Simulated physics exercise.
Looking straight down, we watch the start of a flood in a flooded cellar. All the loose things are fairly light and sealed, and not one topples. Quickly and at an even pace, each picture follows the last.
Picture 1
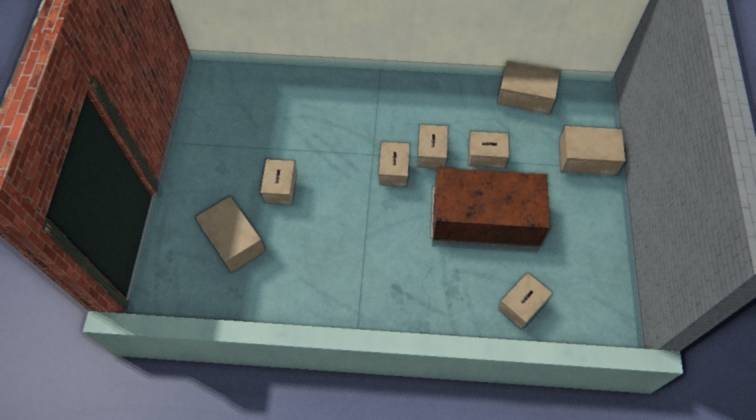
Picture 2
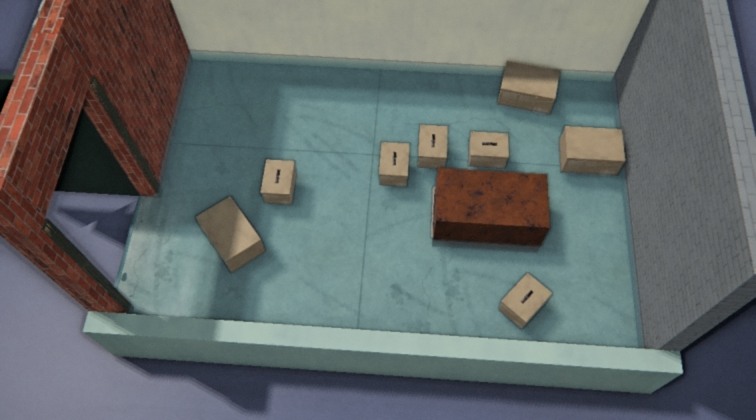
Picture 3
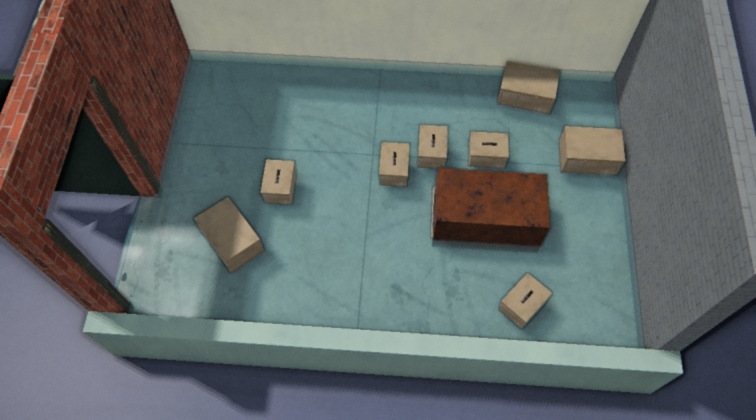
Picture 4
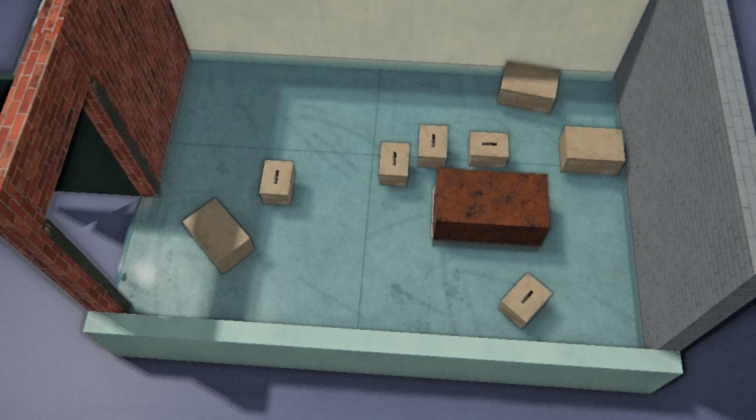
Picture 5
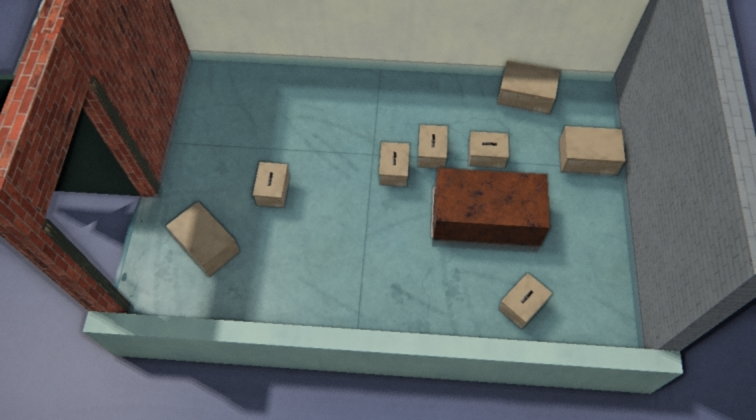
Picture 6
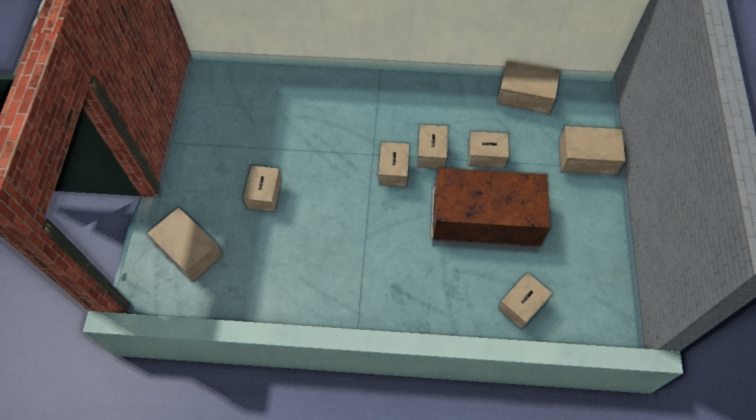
The footage shows a cellar seen from above, where the dark door in the left brick wall gives way to an open doorway, then a crate drifts left toward it, followed by a smaller tote, while the other objects stay still.
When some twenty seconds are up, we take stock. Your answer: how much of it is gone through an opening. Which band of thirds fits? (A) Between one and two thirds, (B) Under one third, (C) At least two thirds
(A) Between one and two thirds.
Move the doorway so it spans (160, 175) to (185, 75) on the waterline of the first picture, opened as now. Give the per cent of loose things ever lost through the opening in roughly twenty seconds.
50 per cent or so.
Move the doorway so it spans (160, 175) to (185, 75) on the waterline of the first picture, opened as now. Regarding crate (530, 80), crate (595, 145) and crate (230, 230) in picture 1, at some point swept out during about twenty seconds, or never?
Following that order: Remains behind; remains behind; escaped.
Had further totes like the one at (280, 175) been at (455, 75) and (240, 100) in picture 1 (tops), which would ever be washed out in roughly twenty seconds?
Taking them in turn: Held back, then flushed away.
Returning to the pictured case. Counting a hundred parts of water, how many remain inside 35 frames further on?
Around 52 in a hundred.
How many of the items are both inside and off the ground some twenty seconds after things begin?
The answer is 4.
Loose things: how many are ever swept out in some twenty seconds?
It comes out at 4.
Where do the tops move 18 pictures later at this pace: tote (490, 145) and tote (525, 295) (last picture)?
Estimate: (395, 146), then (430, 294).
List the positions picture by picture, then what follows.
A crate at (228, 228), afloat; a tote at (278, 177) floats; 0 of 8 have shifted, in the first picture.
A crate at (228, 228), afloat; a tote at (278, 177), afloat; 0 of 8 have shifted, in the second picture.
A crate at (227, 229), afloat; a tote at (278, 177), afloat; 0 of 8 have shifted, in the third picture.
A crate at (216, 230) floats, close to its start; a tote at (277, 177), afloat; 1 of 8 have shifted, in the fourth picture.
A crate at (200, 233) floats, close to its start; a tote at (270, 179) floats, close to its start; 2 of 8 have shifted, in the fifth picture.
A crate at (182, 239) floats, a stride from its start; a tote at (261, 183), afloat, close to its start; 2 of 8 have shifted, in the sixth picture.
A moment on, 1 of 8 are out; 7 afloat.
Next, 2 of 8 are out; 6 afloat.
Later, 3 of 8 are out; 5 afloat.
In the end, 4 of 8 are out; 4 afloat.
